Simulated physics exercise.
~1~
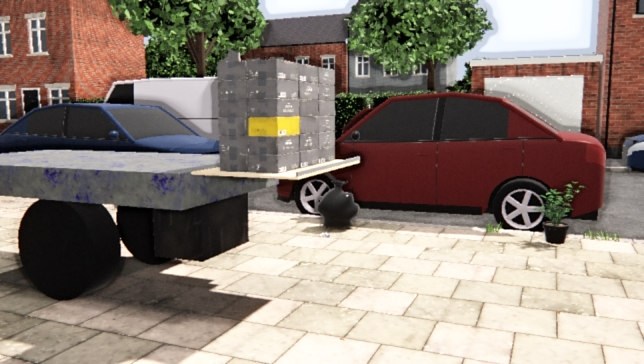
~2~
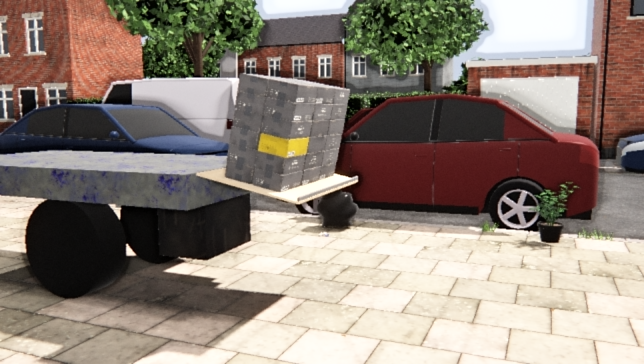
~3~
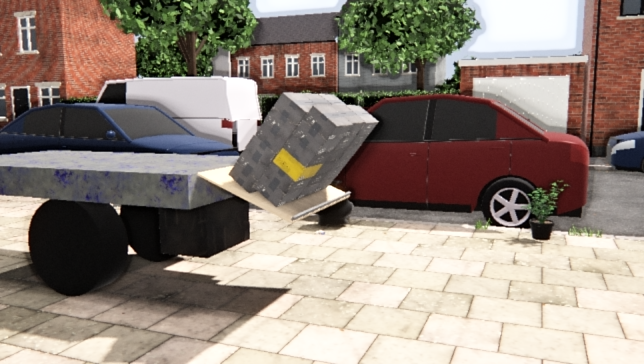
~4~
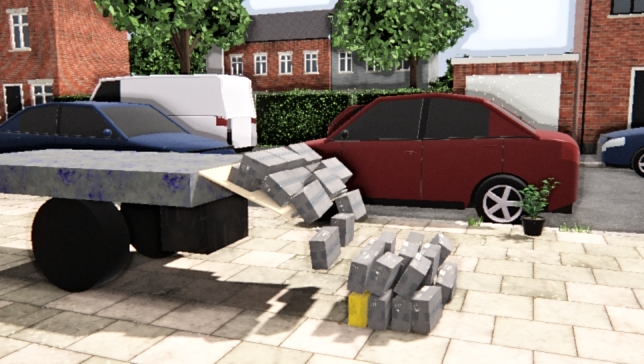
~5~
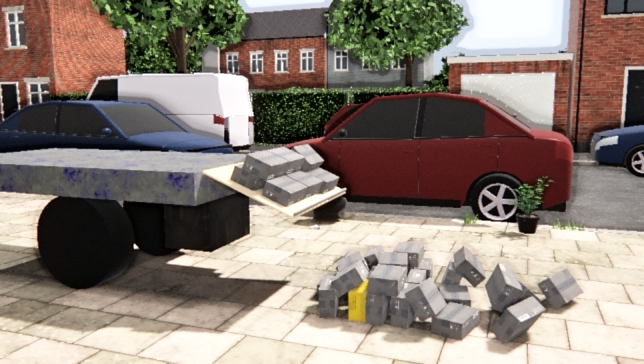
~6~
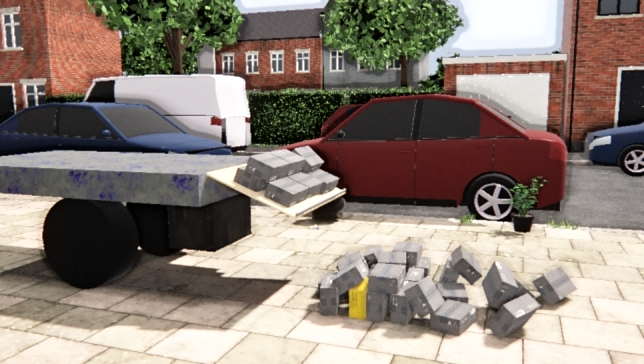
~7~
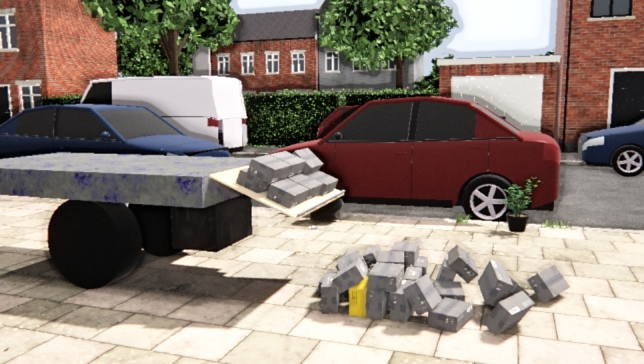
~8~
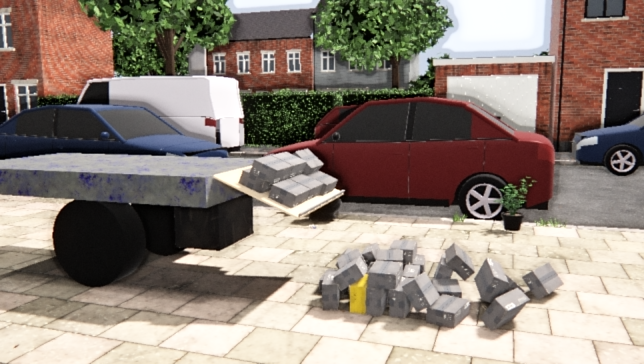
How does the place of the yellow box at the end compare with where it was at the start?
At the start it was in the stack on the flap behind the flat-bed, and at the end it was lower and further right, on the paving among the fallen grey boxes.
